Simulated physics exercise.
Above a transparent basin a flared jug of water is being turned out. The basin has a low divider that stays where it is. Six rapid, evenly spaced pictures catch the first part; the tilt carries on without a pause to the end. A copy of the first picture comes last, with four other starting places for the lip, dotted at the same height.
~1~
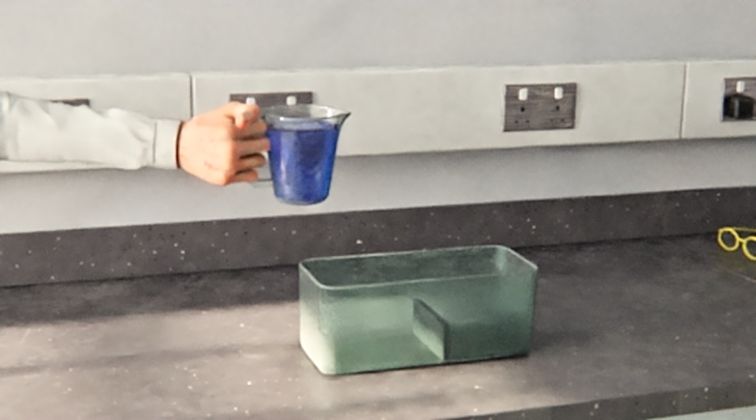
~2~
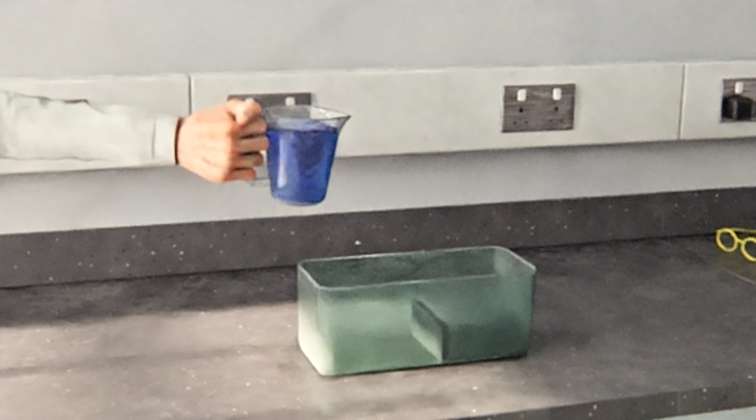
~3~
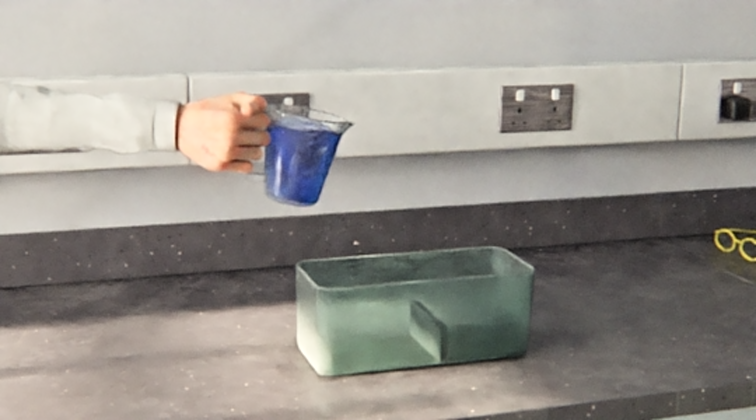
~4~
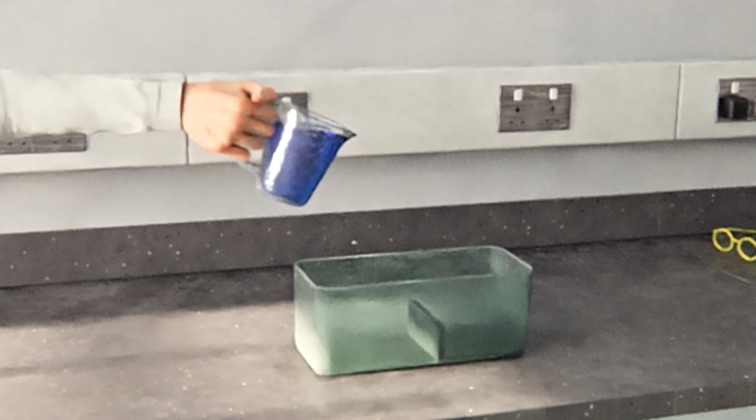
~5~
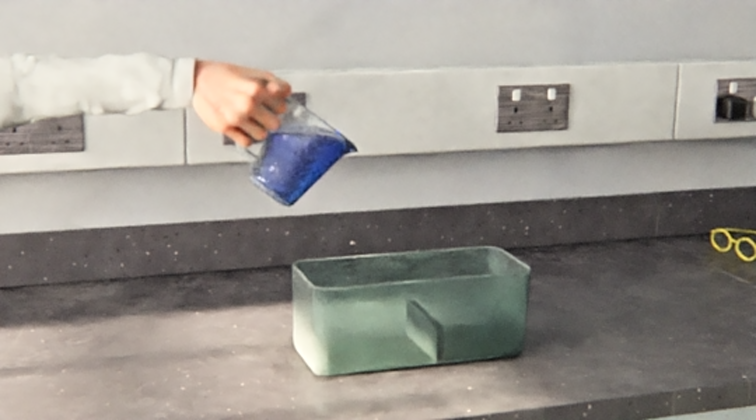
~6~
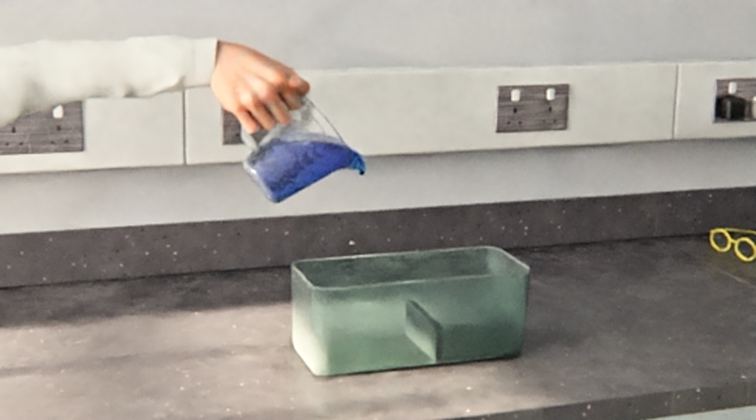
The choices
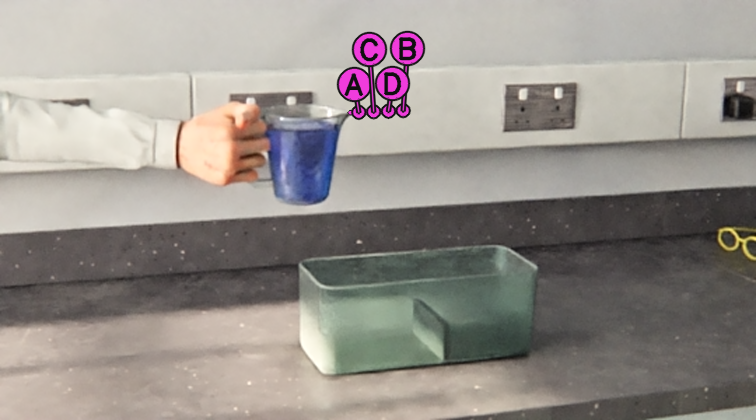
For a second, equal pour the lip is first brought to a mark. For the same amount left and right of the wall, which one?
It is D.
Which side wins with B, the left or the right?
The right side.
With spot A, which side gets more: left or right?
The left one.
In magenta, A at (358, 112); B at (403, 110); C at (373, 111); D at (388, 111).
With A, about 89 % ends left of the wall and 5 % right of it; 6 % is lost outside.
With B, about 14 % ends left of the wall and 83 % right of it; 3 % is lost outside.
With C, about 84 % ends left of the wall and 12 % right of it; 5 % is lost outside.
With D, about 53 % ends left of the wall and 43 % right of it; 4 % is lost outside.
